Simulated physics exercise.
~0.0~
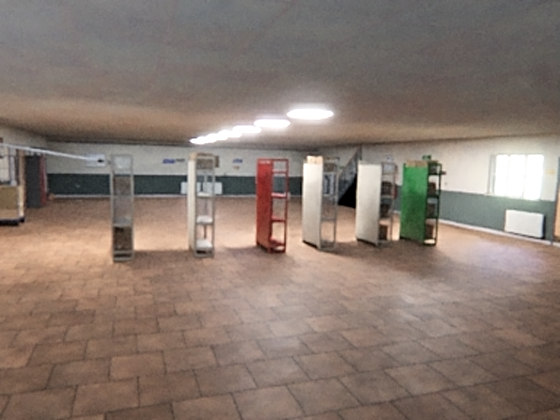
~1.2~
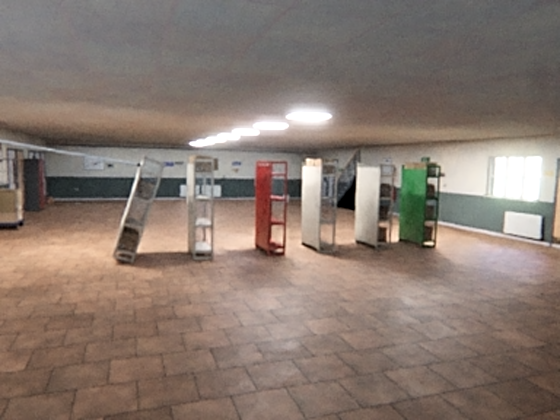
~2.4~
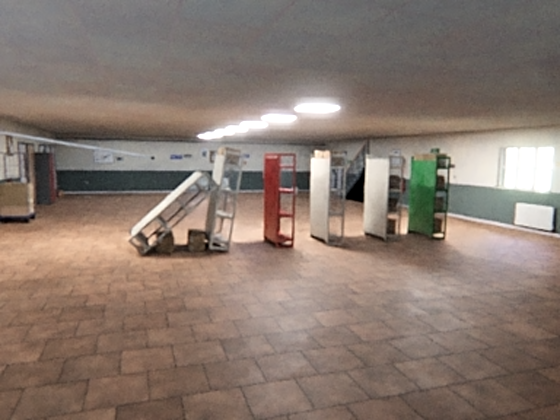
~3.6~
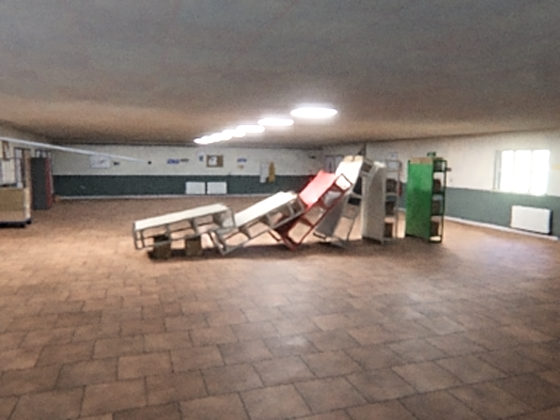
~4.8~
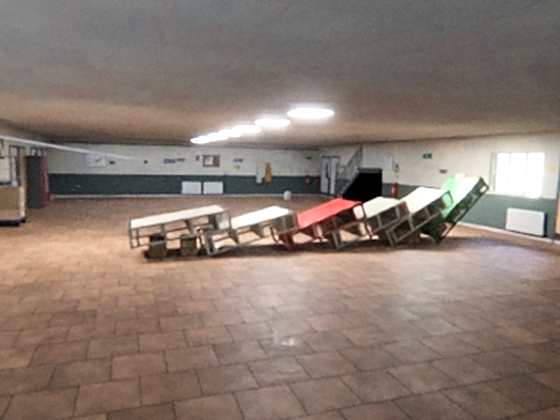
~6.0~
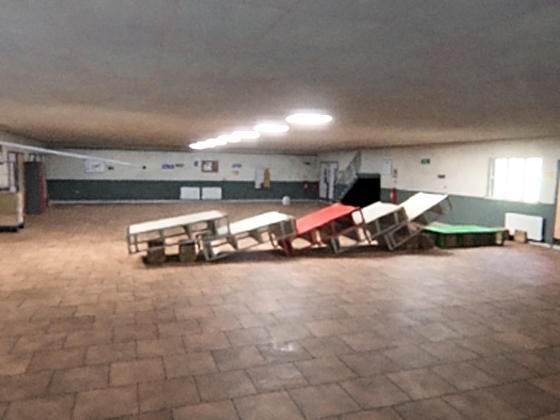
A pole at the left tips the first of six free-standing racks in a tiled hall, and they topple rightward one after another, spilling cartons, until the green one lies flat and the others, including the red, rest slanted in a row.
